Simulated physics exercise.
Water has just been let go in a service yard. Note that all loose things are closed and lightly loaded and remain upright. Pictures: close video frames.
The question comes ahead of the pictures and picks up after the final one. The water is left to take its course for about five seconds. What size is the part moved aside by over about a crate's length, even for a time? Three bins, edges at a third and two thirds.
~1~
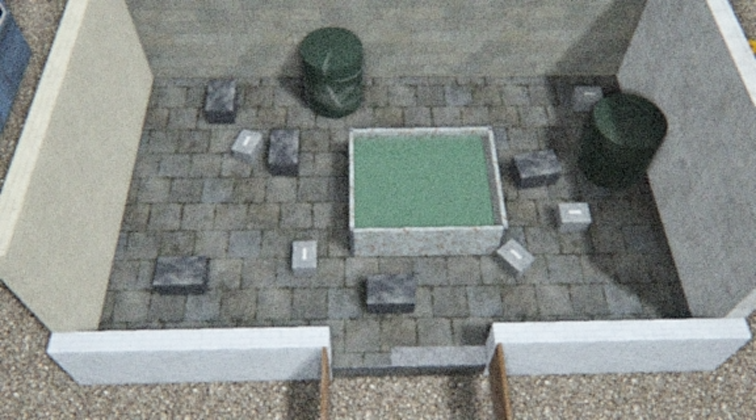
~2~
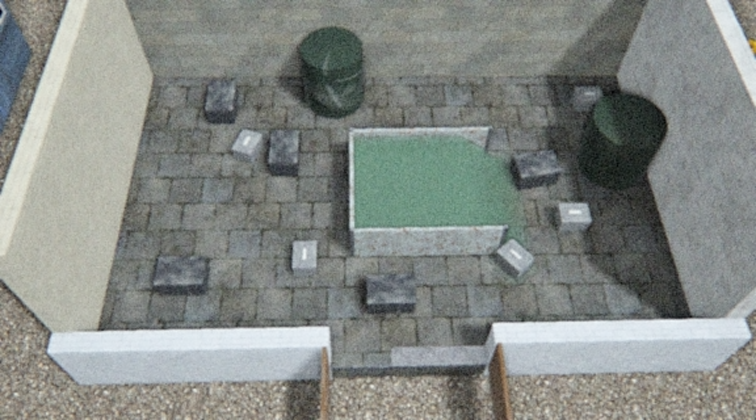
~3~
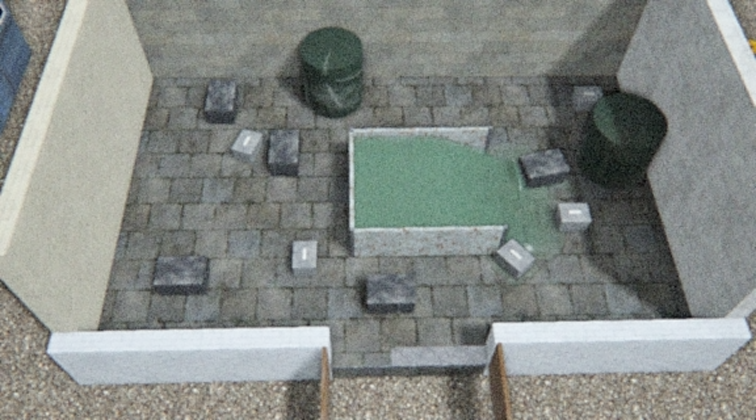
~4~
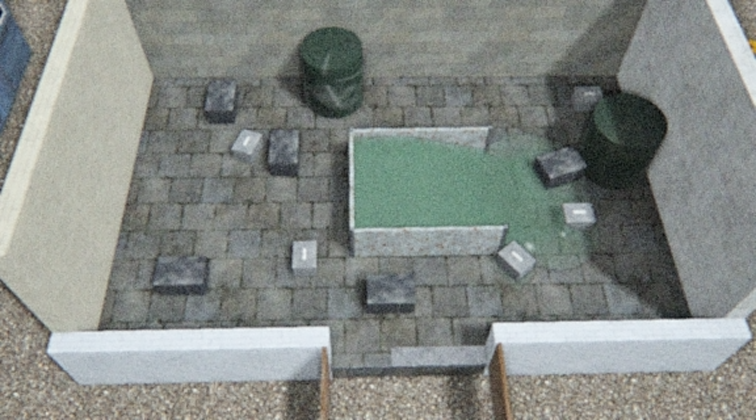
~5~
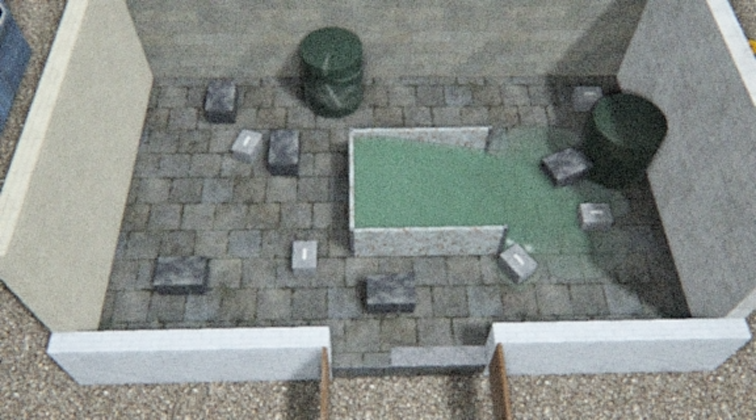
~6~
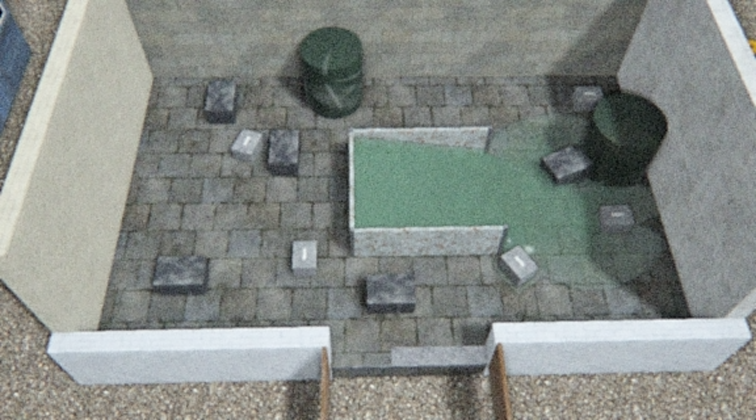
Middle band.
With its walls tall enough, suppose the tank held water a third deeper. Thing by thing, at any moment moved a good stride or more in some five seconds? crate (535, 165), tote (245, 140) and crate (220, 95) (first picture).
In sequence: Went the distance, fell short and fell short.
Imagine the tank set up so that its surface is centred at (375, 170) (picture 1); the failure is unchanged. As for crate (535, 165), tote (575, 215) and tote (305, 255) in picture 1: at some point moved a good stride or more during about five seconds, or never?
As listed: That far or more, pushed that far, not that far.
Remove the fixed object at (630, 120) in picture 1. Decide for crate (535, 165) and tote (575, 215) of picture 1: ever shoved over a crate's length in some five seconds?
Going through them as asked, I'd say travelled that much for the first and travelled that much for the second.
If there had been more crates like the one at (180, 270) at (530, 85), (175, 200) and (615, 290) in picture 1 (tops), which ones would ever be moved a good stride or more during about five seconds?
Item by item: Goes the distance, remains in place, goes the distance.
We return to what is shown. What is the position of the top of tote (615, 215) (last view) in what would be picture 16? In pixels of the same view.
It should be around (642, 261).
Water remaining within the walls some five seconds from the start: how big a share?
About 98 percent.
A moment on, 1 of 10 are well off their spots; 2 afloat.
Next, 1 of 10 are well off their spots; 3 afloat.
Later, 2 of 10 are well off their spots; 3 afloat.
In the end, 4 of 10 are well off their spots, and 4 have been at some point; 3 afloat.
